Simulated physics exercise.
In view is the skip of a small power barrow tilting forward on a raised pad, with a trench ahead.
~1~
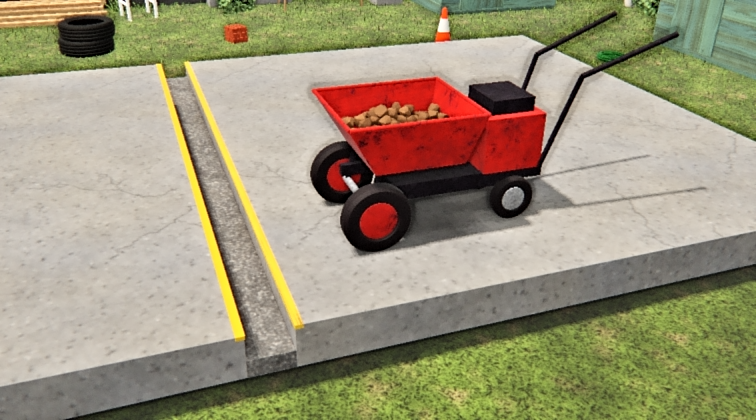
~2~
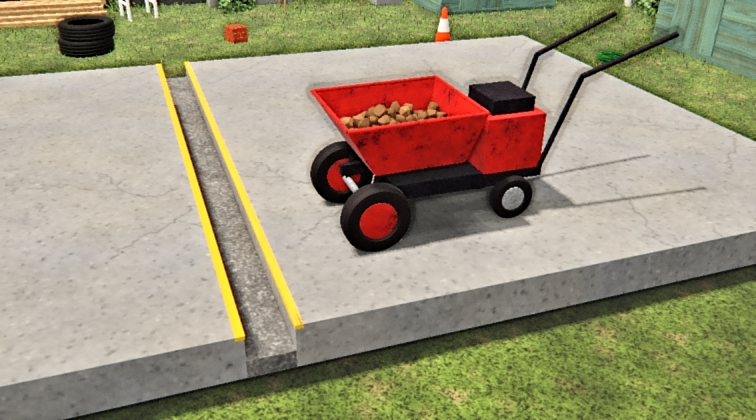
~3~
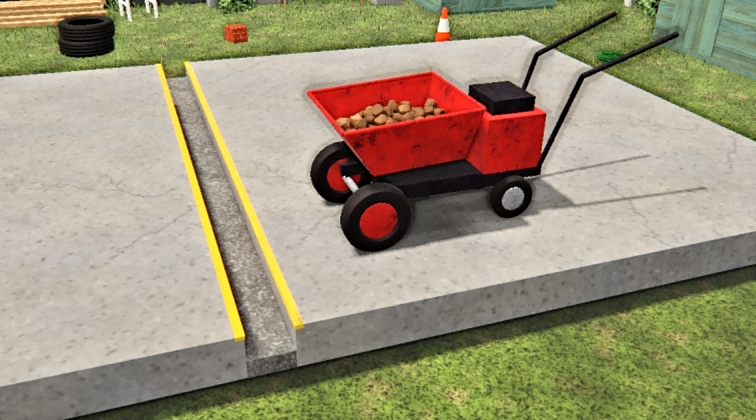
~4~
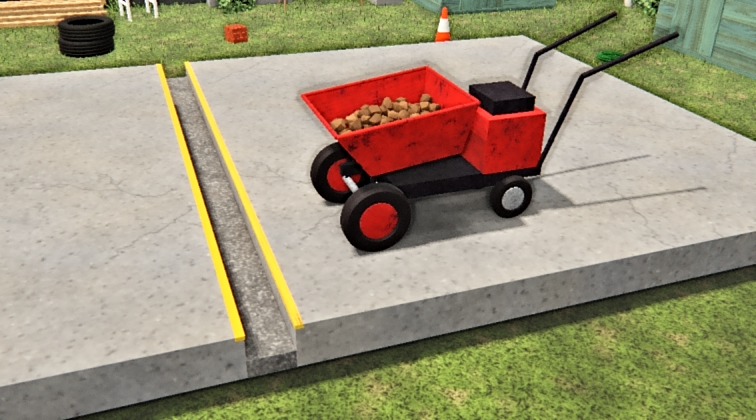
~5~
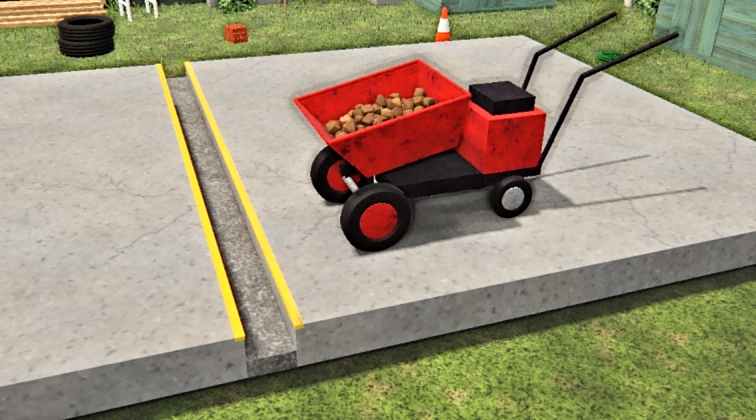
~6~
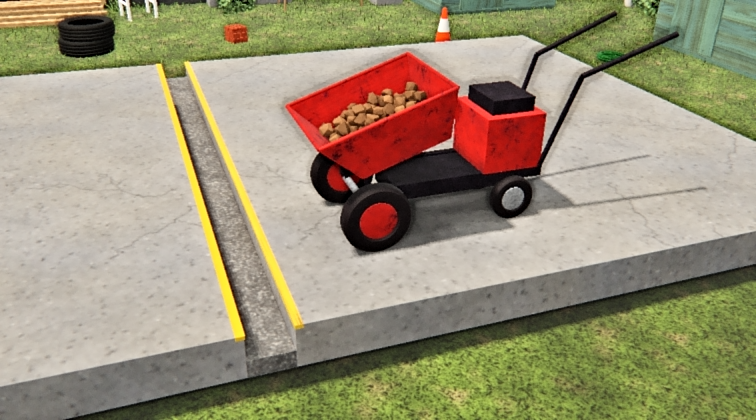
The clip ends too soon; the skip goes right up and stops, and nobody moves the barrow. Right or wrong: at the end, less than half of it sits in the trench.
Wrong.
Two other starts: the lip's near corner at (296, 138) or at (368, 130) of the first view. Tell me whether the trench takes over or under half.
Position 1 falls short of half; position 2 exceeds half.
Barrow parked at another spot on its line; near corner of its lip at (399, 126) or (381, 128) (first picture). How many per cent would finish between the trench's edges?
50 % and 60 %.
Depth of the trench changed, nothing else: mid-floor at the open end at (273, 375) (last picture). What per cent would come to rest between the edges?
It lands somewhere near 90 percent.
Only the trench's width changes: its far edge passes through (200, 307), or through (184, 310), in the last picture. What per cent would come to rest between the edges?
The first try gives 100 percent, then the second gives 100 percent.
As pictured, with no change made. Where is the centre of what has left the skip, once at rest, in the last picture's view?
Around (238, 254).
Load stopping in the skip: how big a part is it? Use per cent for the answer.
Close to 0 per cent, give or take.
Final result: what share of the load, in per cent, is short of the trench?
Call it some 5 percent of the pieces.
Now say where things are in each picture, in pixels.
The first frame shows lip of the skip (350, 132), level; top of the load (395, 125), clay clods; first edge of the trench (285, 291); far edge (229, 301), the trench under half as wide as the skip, and about half as deep as wide.
The second frame shows lip of the skip (348, 133), level; top of the load (400, 120).
The third frame shows lip of the skip (344, 135), tipped barely; top of the load (397, 118).
The fourth frame shows lip of the skip (337, 138), tipped a little; top of the load (404, 117).
The fifth frame shows lip of the skip (329, 143), tipped a little; top of the load (410, 106).
The sixth frame shows lip of the skip (319, 150), tipped clearly; top of the load (402, 102); first edge of the trench (285, 291); far edge (229, 301).
Just after the last frame, skip tipped steeply; every one in the skip.
A moment on, skip tipped right over; almost all in the skip; about a tenth in or heaped over the trench.
Further on, skip tipped right over; roughly a quarter in the skip; just a few short of the trench; roughly two thirds in or heaped over the trench; about a tenth beyond it.
When it is over, skip tipped right over; about a tenth short of the trench; the larger part in or heaped over the trench; about a tenth beyond it.
